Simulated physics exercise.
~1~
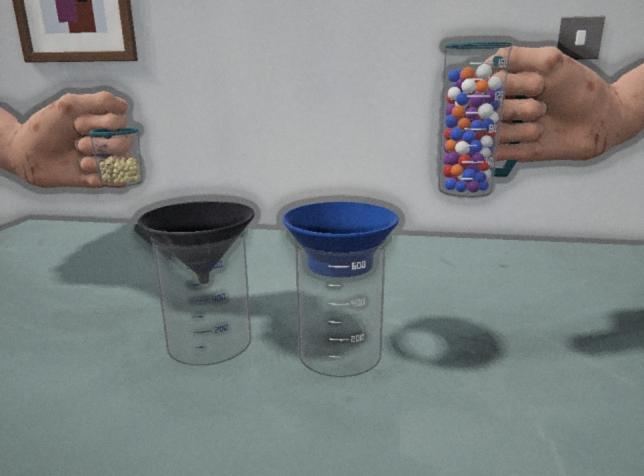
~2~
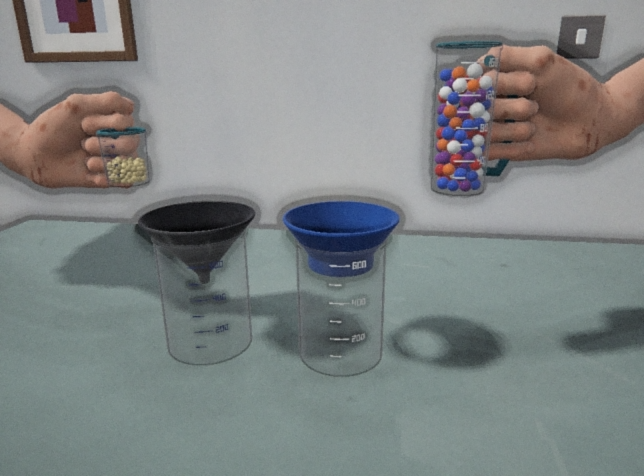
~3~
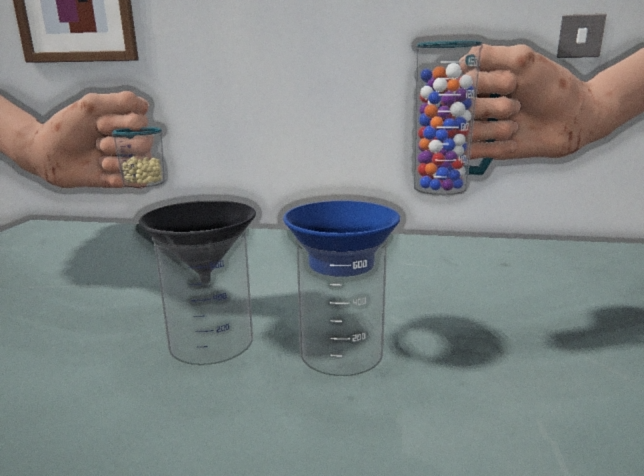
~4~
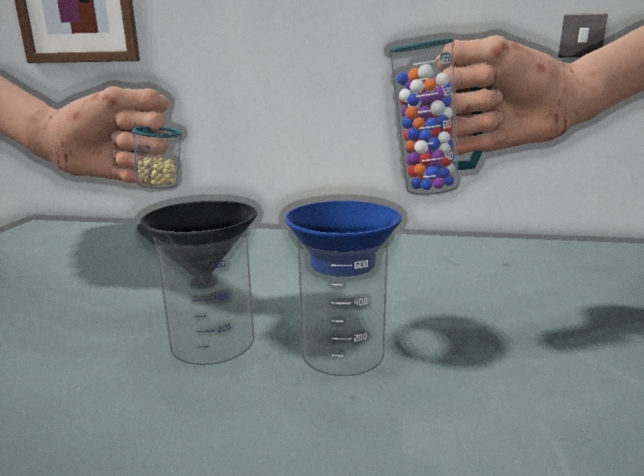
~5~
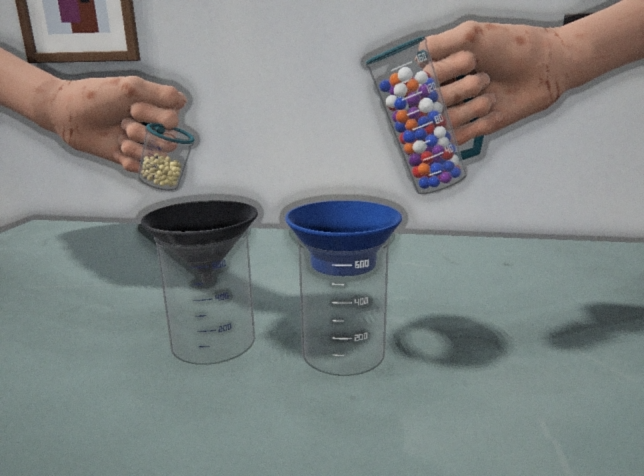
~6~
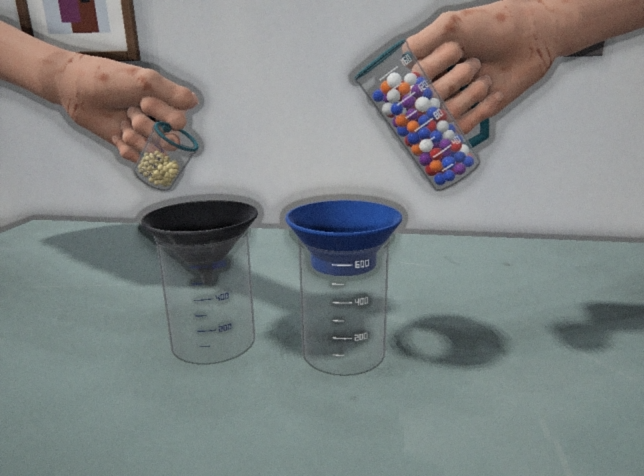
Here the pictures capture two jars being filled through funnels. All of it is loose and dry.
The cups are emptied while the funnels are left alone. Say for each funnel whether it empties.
Outcome: Left: Blockage, right: No blockage.
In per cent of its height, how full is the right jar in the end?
25 %, roughly.
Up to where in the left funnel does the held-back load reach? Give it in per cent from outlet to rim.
Roughly 55 percent.
Then, 0.21 s later than the last frame, left, every one still in the cup; right, every one still in the cup.
Then, 0.47 s later than the last frame, left, every one still in the cup; right, every one still in the cup.
Then, 0.75 s later than the last frame, left, roughly two thirds still in the cup, roughly a quarter in or over the funnel; right, the larger part still in the cup, roughly a quarter in or over the funnel, about a tenth down in the jar.
When it is over, left, almost all stuck in the funnel, just a few down in the jar; right, every one down in the jar.
